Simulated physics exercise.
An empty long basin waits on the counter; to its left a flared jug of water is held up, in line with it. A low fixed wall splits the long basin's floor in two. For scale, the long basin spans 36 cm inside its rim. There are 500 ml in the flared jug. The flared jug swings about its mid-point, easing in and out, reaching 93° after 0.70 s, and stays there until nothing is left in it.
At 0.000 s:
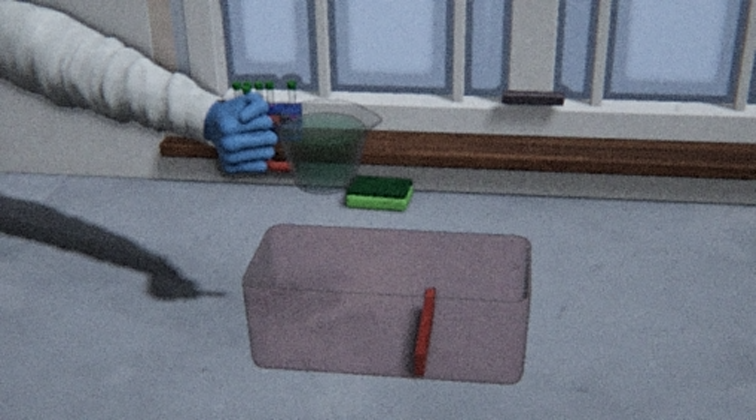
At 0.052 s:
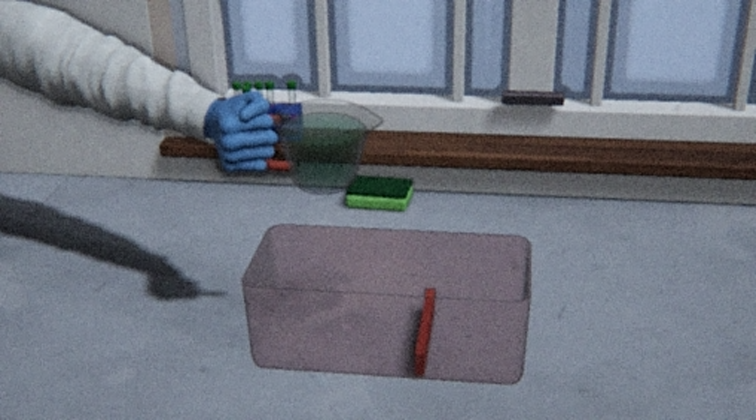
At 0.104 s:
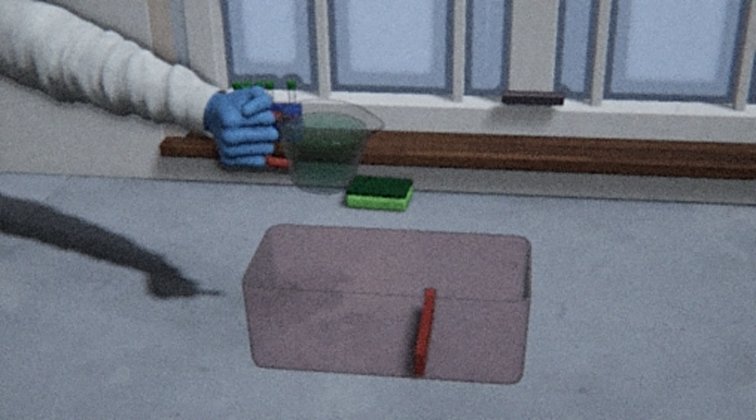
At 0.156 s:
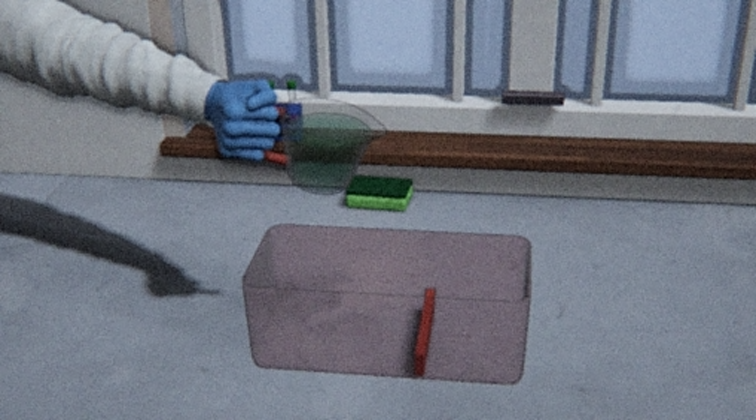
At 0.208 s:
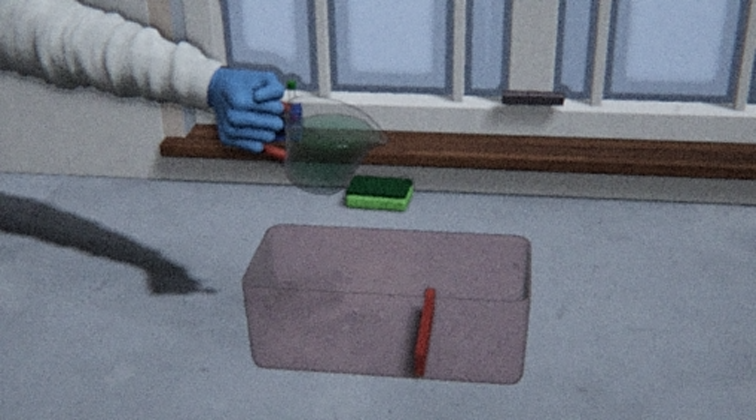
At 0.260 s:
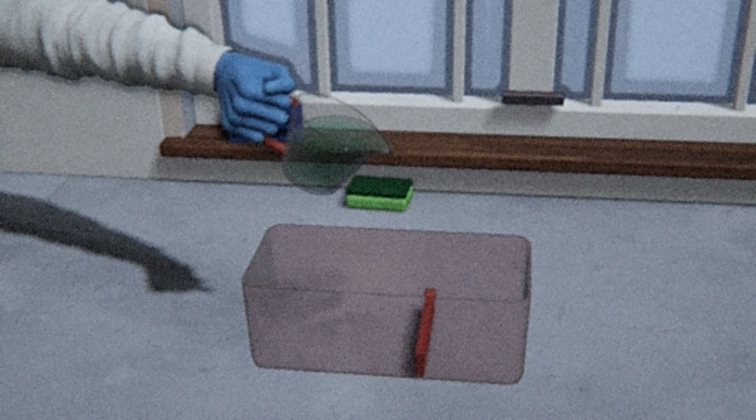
On the counter, a blue-gloved hand tilts a flared jug rightward beside a long basin.
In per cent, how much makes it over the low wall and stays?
Roughly 58 per cent is past the wall.
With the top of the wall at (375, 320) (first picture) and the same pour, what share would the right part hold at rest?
In that case some 90 per cent.
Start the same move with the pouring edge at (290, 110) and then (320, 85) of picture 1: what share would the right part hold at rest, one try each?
In turn about 15 and 10 per cent.
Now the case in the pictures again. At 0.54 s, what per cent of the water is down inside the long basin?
Near 24 in a hundred.
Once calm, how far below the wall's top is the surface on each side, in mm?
Left about 30 mm, right about 20 mm.
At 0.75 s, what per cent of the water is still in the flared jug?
Near 7 in a hundred.
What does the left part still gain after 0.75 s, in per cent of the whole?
Some 14 per cent.
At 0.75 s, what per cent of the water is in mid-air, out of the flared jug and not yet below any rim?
About 12 per cent.
By 0.54 s the tilt is 82° and 43 per cent is still to pour, 2 is left of the wall and 22 right of it.
By 0.75 s the tilt is 93° and 7 per cent is still to pour, 26 is left of the wall and 55 right of it.
By 0.96 s the tilt is 93° and 1 per cent is still to pour, 39 is left of the wall and 58 right of it.
By 1.20 s the tilt is 93° and 0 per cent is still to pour, 40 is left of the wall and 58 right of it.
At rest 40 per cent lies left of the wall, 58 right of it and 2 outside.
